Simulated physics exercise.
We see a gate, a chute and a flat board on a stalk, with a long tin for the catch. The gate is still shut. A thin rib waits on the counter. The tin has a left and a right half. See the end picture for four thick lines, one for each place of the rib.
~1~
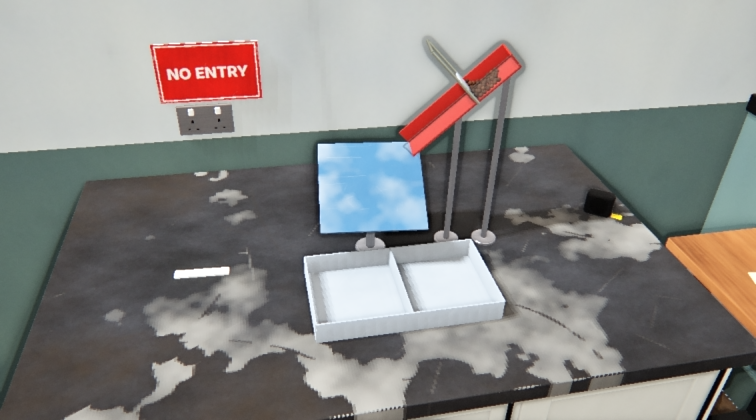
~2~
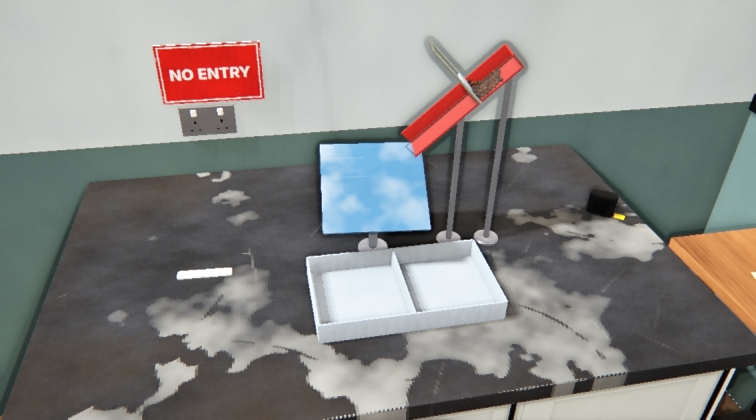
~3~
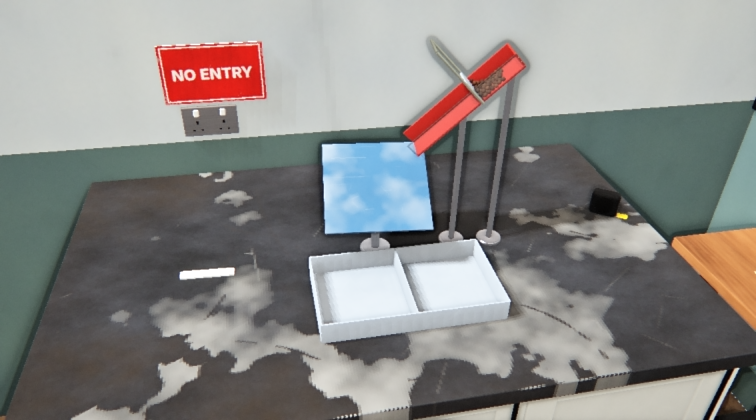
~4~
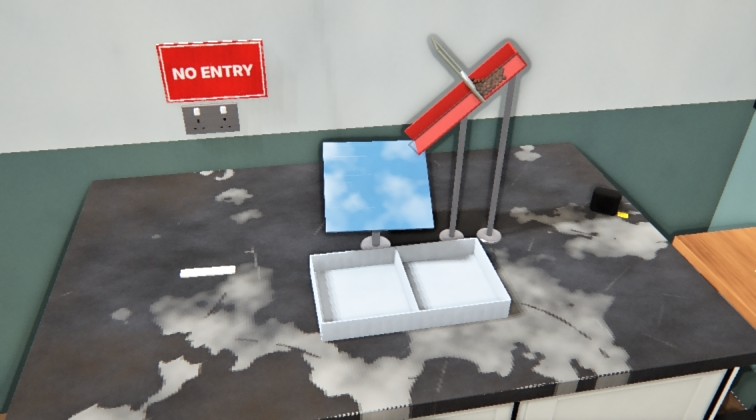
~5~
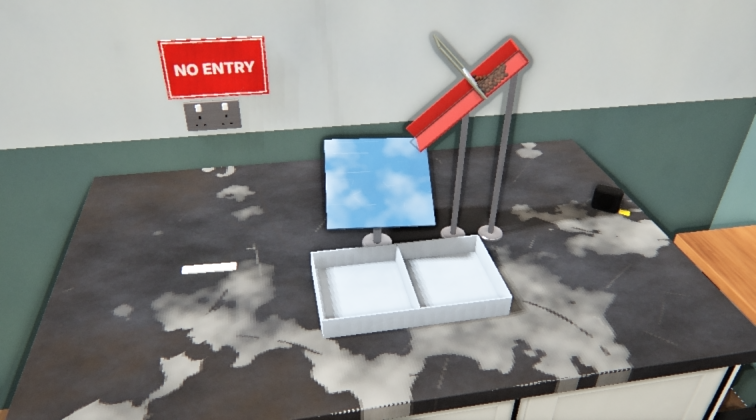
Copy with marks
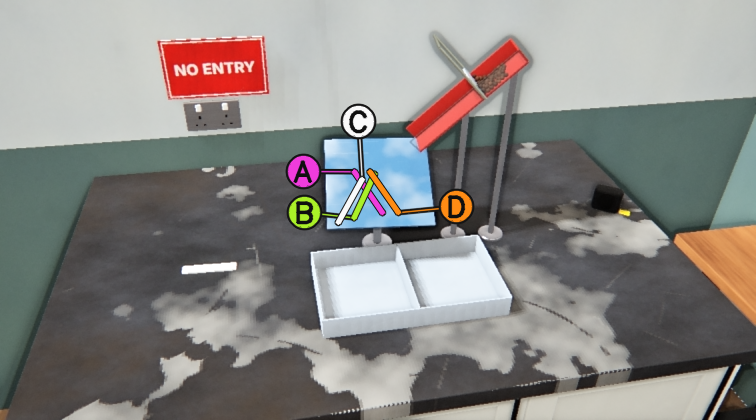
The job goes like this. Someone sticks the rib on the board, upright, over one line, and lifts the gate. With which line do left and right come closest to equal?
Line A.
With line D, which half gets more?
Right.
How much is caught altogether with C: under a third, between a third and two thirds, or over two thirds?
Line C gives over two thirds.
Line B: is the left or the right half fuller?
The left half.
On the marked copy, line A from (354, 171) to (382, 212); line B from (374, 174) to (354, 217); line C from (362, 179) to (338, 222); line D from (369, 171) to (398, 212).
With A, of what is caught, close to half in the left half, close to half in the right.
With B, of what is caught, all but a few in the left half, a small share in the right.
With C, of what is caught, all but a few in the left half, only a few in the right.
With D, of what is caught, a small share in the left half, the bulk in the right.
